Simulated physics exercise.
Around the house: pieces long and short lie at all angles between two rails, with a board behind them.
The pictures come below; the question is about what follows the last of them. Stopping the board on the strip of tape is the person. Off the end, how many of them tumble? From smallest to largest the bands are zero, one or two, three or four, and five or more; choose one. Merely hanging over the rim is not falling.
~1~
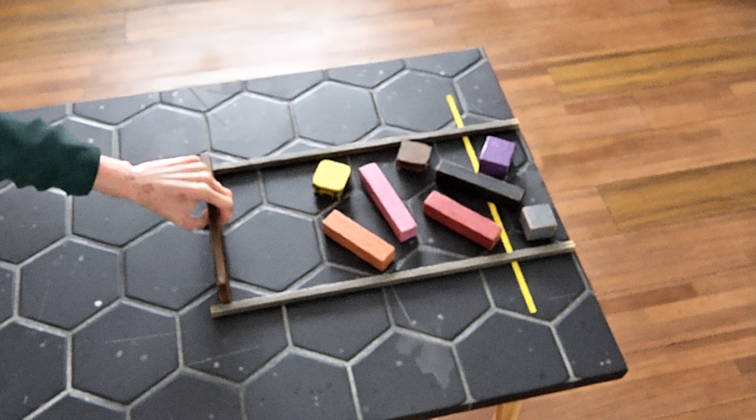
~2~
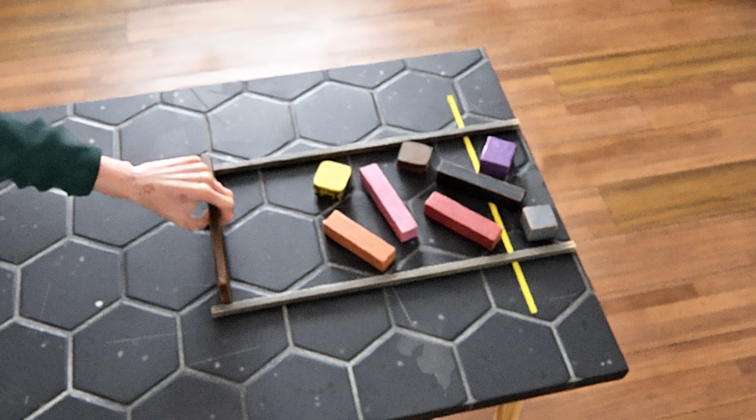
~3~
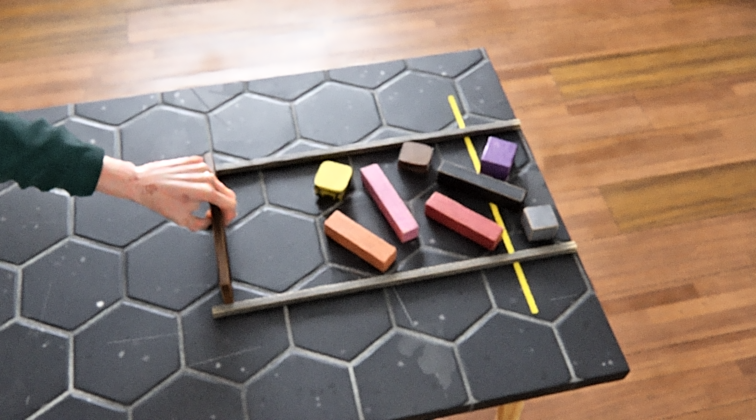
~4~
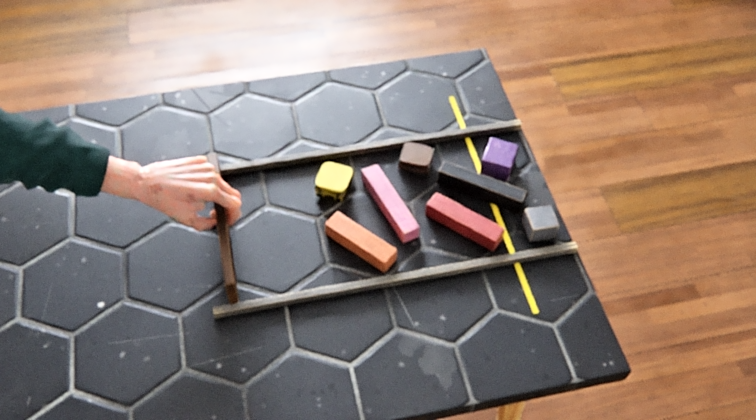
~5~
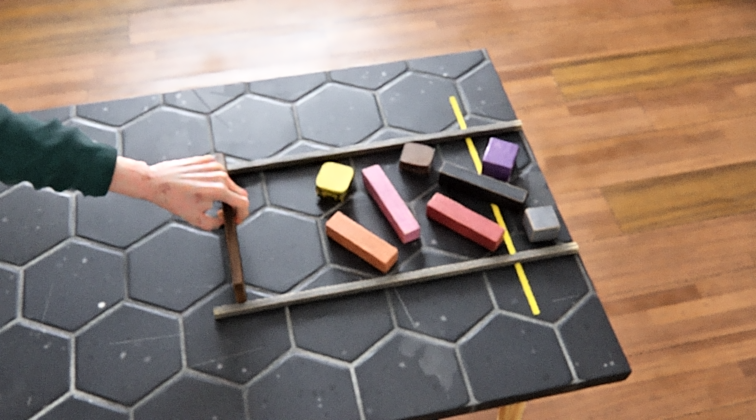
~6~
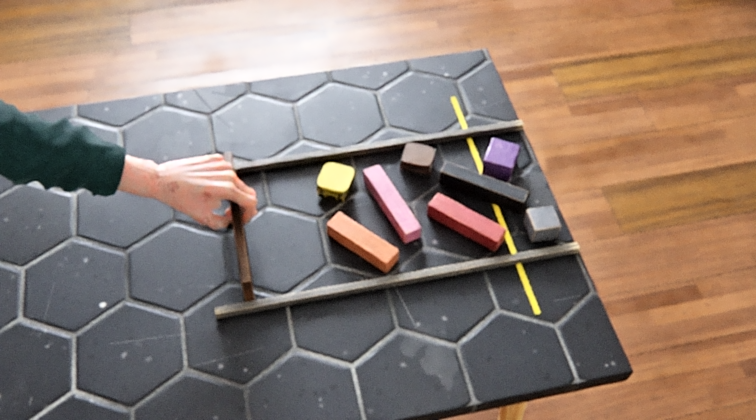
The right band is three or four.
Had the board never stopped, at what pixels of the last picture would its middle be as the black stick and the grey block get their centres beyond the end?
(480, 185) and then (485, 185), give or take.
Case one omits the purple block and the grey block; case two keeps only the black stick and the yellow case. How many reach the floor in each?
First 1, then 1.
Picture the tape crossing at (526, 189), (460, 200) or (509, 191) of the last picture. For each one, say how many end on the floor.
Try 1: 6; try 2: 0; try 3: 4.
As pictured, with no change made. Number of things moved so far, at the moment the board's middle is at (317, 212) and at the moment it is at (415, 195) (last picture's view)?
Counting first: 0, next 6.
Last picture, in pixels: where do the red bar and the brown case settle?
First object: (550, 211); second object: (513, 138).
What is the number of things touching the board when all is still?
Well, it touches 2.
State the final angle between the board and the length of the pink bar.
Near 10 degrees.
A little later, none off yet; grey block at rest near (542, 224); purple block at rest near (501, 160); black stick at rest near (483, 188).
Next, none off yet; grey block at rest near (544, 227); purple block shifted about its own width near (521, 152); black stick shifted a little near (533, 189).
When it is over, the number that fall off is three or four; down, black stick, purple block and grey block.
